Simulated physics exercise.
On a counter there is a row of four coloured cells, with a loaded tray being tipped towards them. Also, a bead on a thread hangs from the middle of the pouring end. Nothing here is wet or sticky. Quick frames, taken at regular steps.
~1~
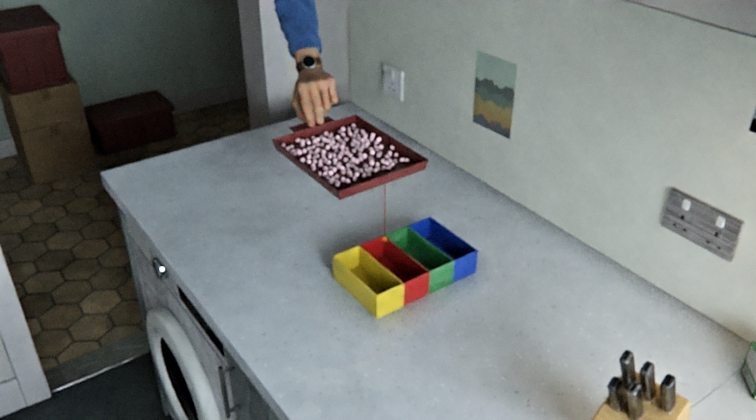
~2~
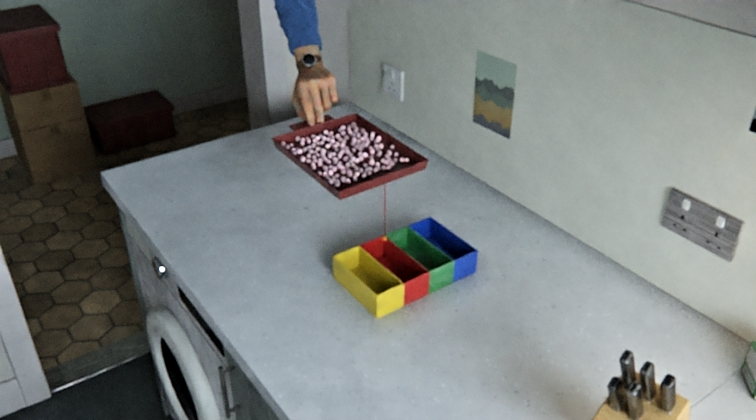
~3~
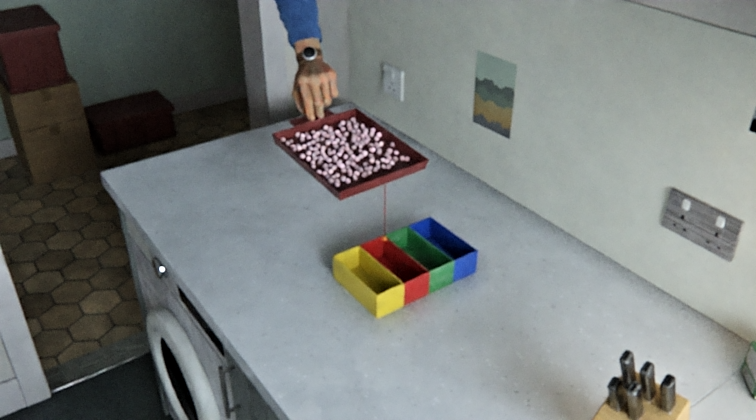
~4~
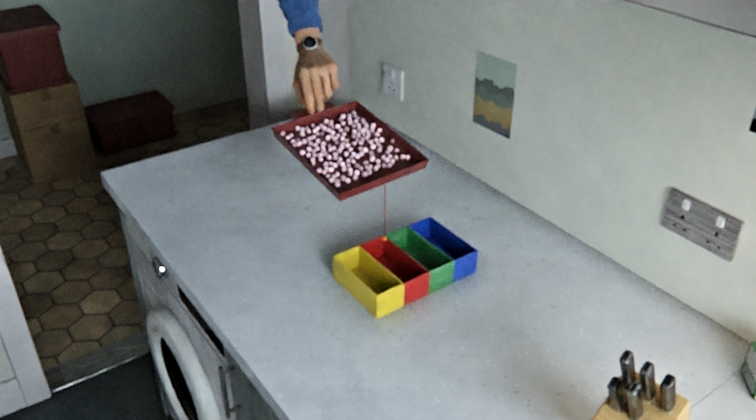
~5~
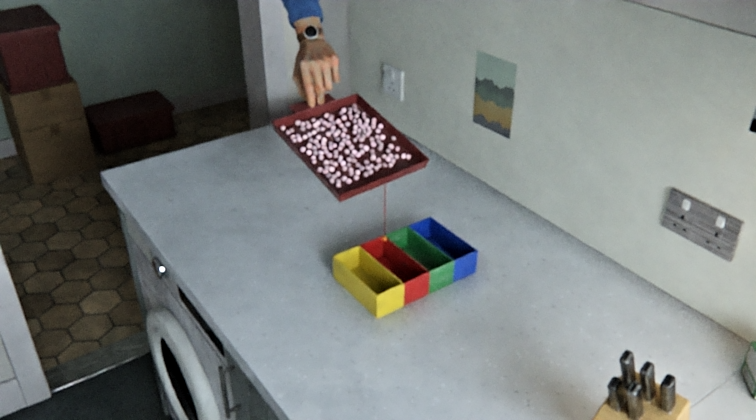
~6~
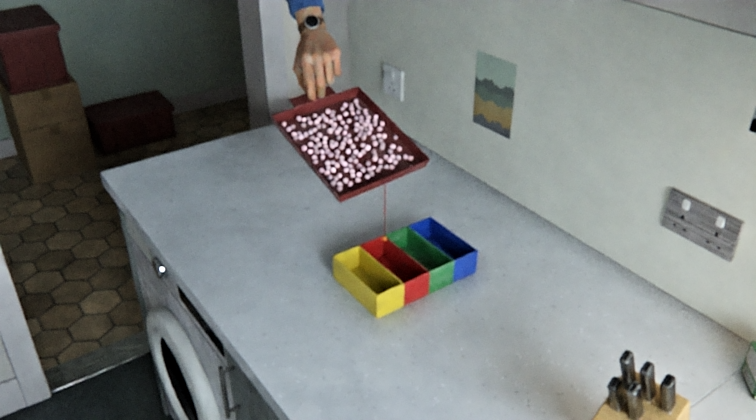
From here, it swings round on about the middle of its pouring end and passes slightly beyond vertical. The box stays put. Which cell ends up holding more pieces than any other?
The yellow cell ends up holding the most.
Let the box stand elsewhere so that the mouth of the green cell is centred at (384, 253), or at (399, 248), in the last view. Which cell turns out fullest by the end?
The red cell, and then the yellow one.
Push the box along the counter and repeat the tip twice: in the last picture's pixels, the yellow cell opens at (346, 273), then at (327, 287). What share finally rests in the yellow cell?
Respectively 40 % and 0 %.
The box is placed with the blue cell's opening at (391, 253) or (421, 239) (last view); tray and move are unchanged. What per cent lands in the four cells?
First try: Around 90 percent; second try: Around 100 percent.
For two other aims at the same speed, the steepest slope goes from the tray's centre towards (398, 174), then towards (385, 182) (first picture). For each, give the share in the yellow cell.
I'd expect around 0 in a hundred first and around 20 in a hundred second.
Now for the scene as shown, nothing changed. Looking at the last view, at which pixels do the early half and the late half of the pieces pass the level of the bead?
I'd place the first part at (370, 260) and the rest at (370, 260).
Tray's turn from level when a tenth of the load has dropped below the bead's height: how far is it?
Somewhere near 85 degrees, I'd say.
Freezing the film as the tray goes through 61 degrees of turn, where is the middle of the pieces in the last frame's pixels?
The middle of the pieces sits at roughly (367, 176).
Soon after the last picture, tray tipped steeply; nearly all on the tray; a stray few in the yellow cell; a stray few in the red cell; a stray few falling or outside the box.
A little later, tray tipped right over; a small part on the tray; about a quarter in the yellow cell; a small part in the red cell; a stray few in the green cell; a stray few in the blue cell; about a third falling or outside the box.
Later still, tray tipped past a quarter turn; about a third in the yellow cell; about a quarter in the red cell; a small part in the green cell; a stray few in the blue cell; about a quarter falling or outside the box.
By the end, tray tipped past a quarter turn; about a third in the yellow cell; about a quarter in the red cell; a small part in the green cell; a stray few in the blue cell; about a quarter outside the box.
